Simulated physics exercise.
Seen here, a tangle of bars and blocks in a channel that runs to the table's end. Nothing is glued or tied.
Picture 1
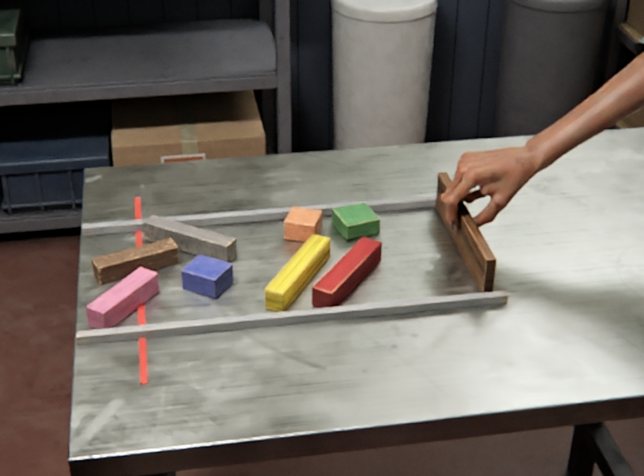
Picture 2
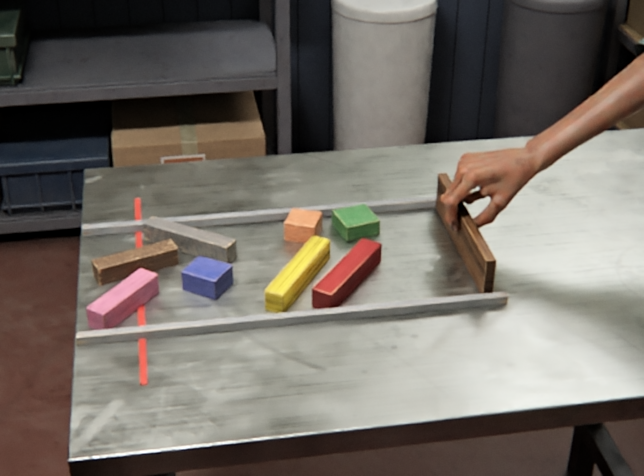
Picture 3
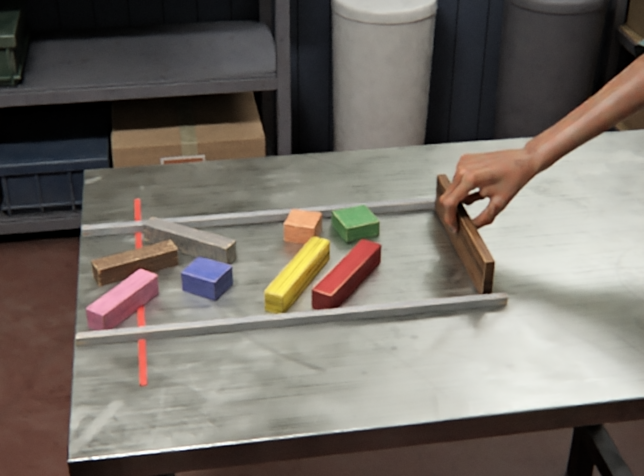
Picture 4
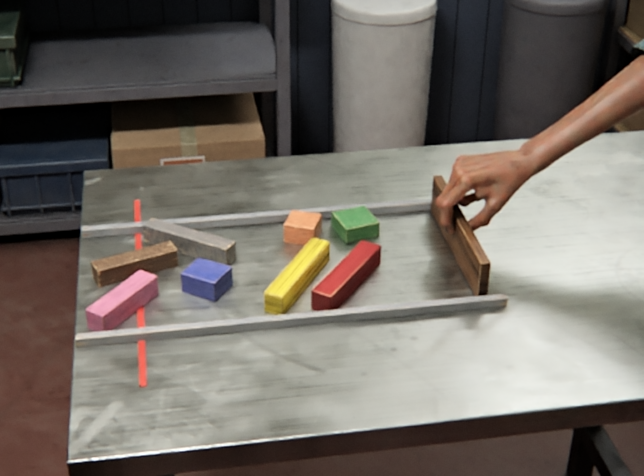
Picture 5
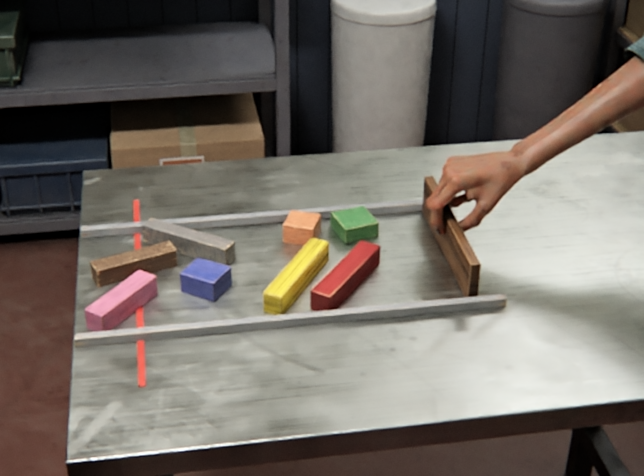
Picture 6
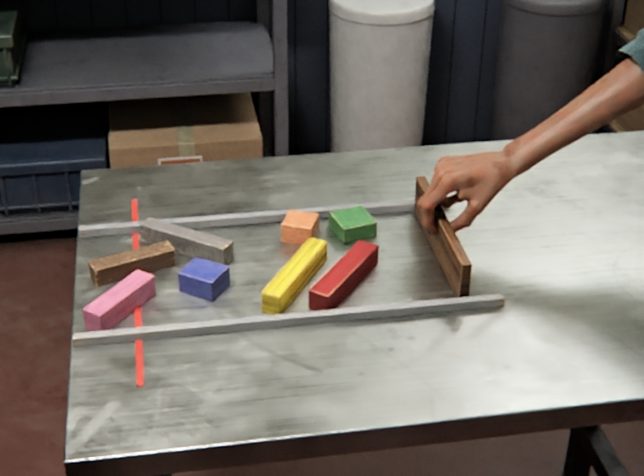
A hand slides a wooden board slightly left between two rails toward colourful, unmoving blocks.
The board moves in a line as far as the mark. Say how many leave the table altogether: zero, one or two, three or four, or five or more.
The number that fall off is three or four.
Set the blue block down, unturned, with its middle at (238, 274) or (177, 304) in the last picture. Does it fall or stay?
In turn it remains up; is lost.
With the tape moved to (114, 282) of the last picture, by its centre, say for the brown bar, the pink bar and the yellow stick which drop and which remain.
The brown bar tumbles off; the pink bar goes over; the yellow stick survives.
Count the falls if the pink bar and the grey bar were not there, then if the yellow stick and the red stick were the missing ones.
The counts: 1 and 0.
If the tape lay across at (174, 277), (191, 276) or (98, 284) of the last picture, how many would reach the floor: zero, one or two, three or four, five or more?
The falls would be 1 or 2; not one; five or over.
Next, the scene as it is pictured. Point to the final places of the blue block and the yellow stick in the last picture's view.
The blue block stops around (71, 298); the yellow stick around (103, 287).
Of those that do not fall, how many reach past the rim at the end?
2 of them.
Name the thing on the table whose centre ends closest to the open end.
That is the blue block.
Soon after, none off yet; pink bar at rest near (120, 301); brown bar at rest near (133, 263); grey bar at rest near (187, 242).
After that, none off yet; pink bar at rest near (120, 301); brown bar at rest near (131, 264); grey bar displaced a little near (178, 247).
And then, none off yet; pink bar displaced a little near (87, 302); brown bar displaced about its own width near (65, 280); grey bar displaced about its own width near (105, 256).
In the end, the number that fall off is three or four; gone, grey bar, brown bar and pink bar.
